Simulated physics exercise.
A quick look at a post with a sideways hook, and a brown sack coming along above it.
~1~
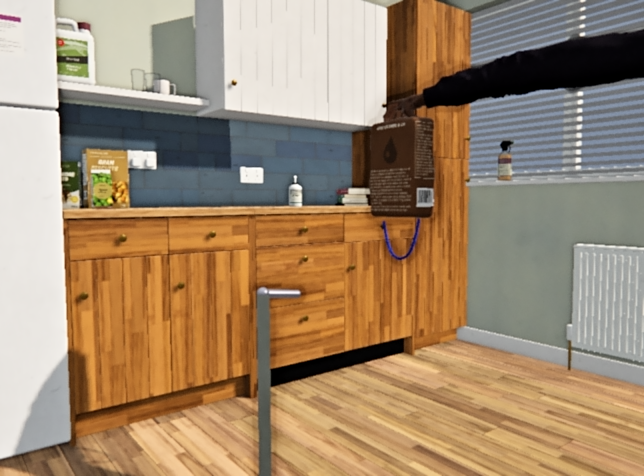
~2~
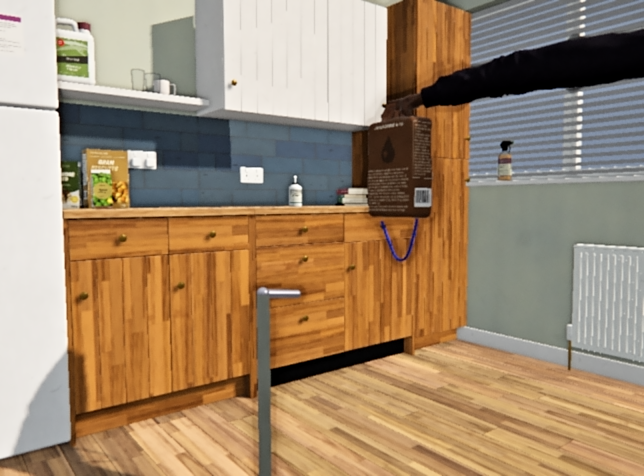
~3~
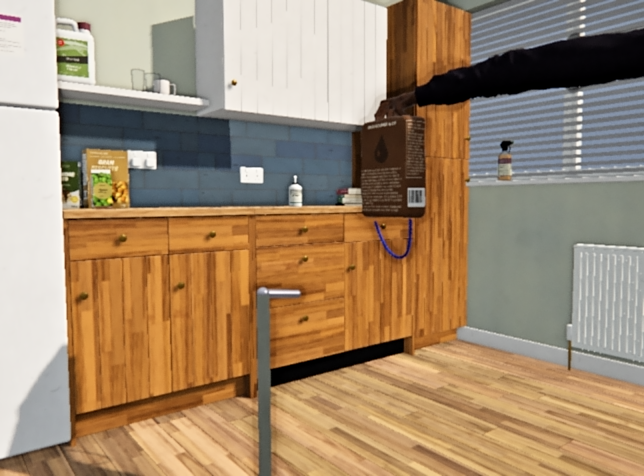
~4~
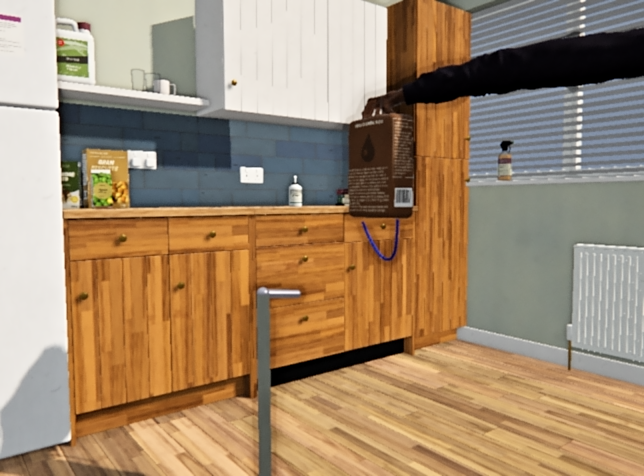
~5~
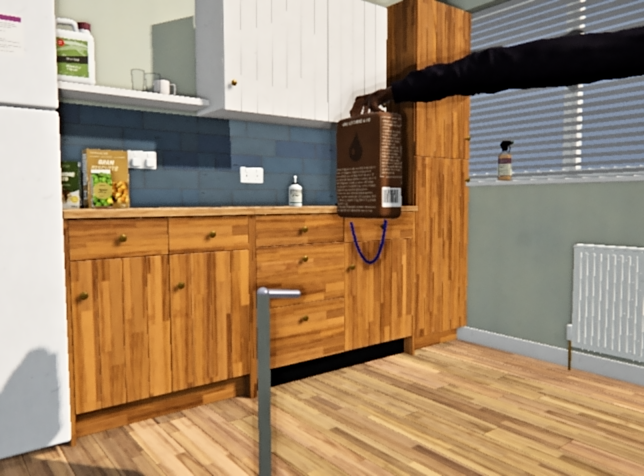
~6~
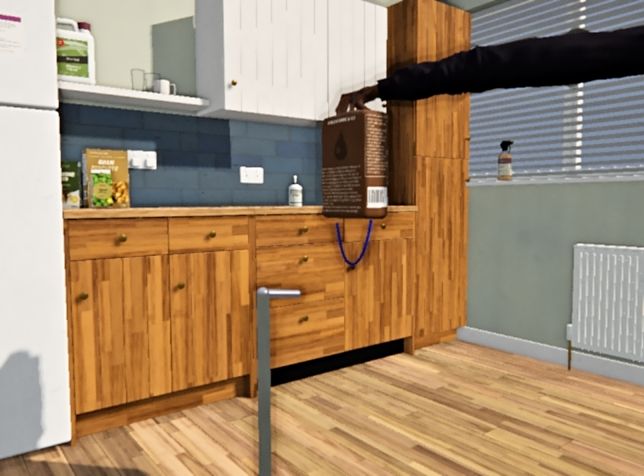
A dark-sleeved arm held a brown sack with a blue loop hanging beneath it in a kitchen, then moved it slowly left, toward the space above a grey post with a sideways hook.
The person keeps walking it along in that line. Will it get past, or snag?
The brown sack goes by freely.
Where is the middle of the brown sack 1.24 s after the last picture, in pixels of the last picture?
By then it is at (190, 159).
Then, 0.56 s later than the last view, sack nearing the post near (289, 163).
Then, 1.24 s later than the last view, sack past the post near (190, 158).
Finally, sack past the post near (118, 155). The brown sack comes away clean.
